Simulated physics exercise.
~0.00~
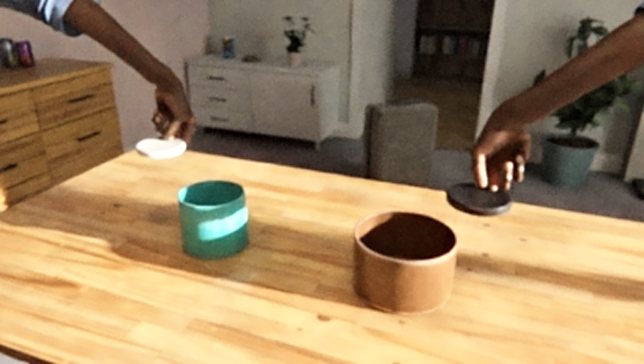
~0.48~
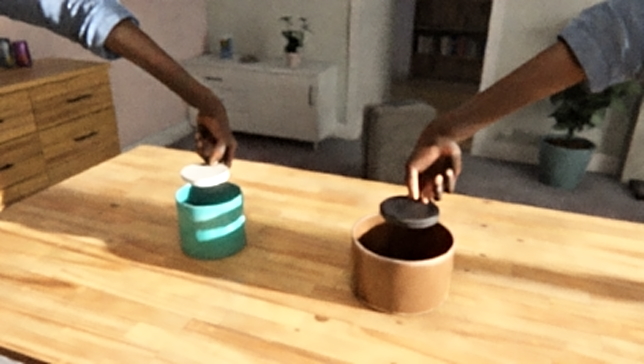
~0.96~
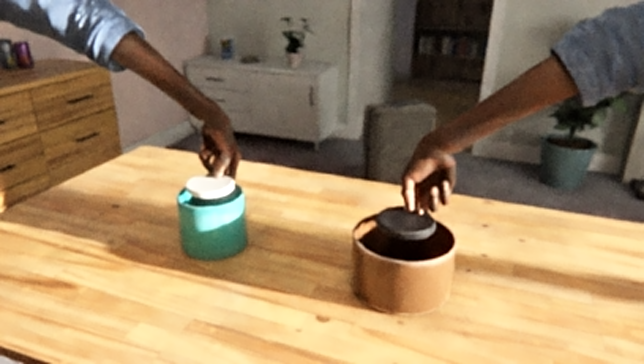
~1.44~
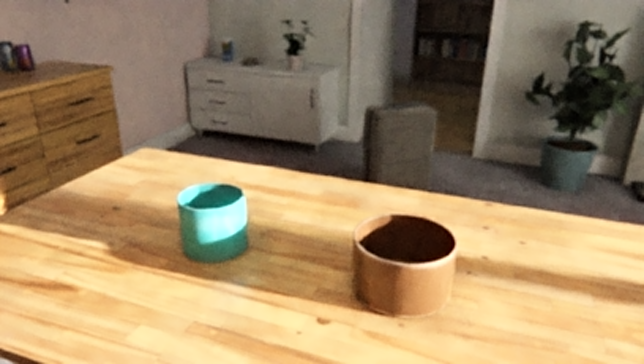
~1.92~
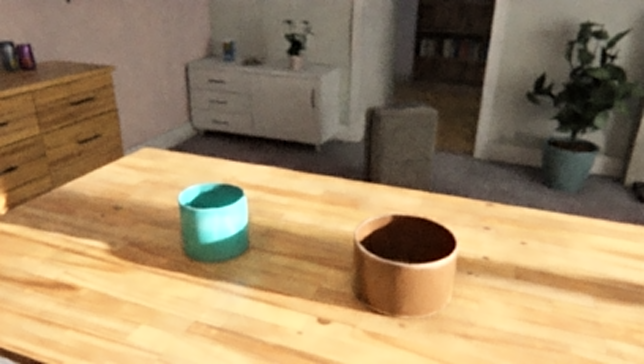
On a wooden table, two hands lower a white lid and black coaster inside containers.
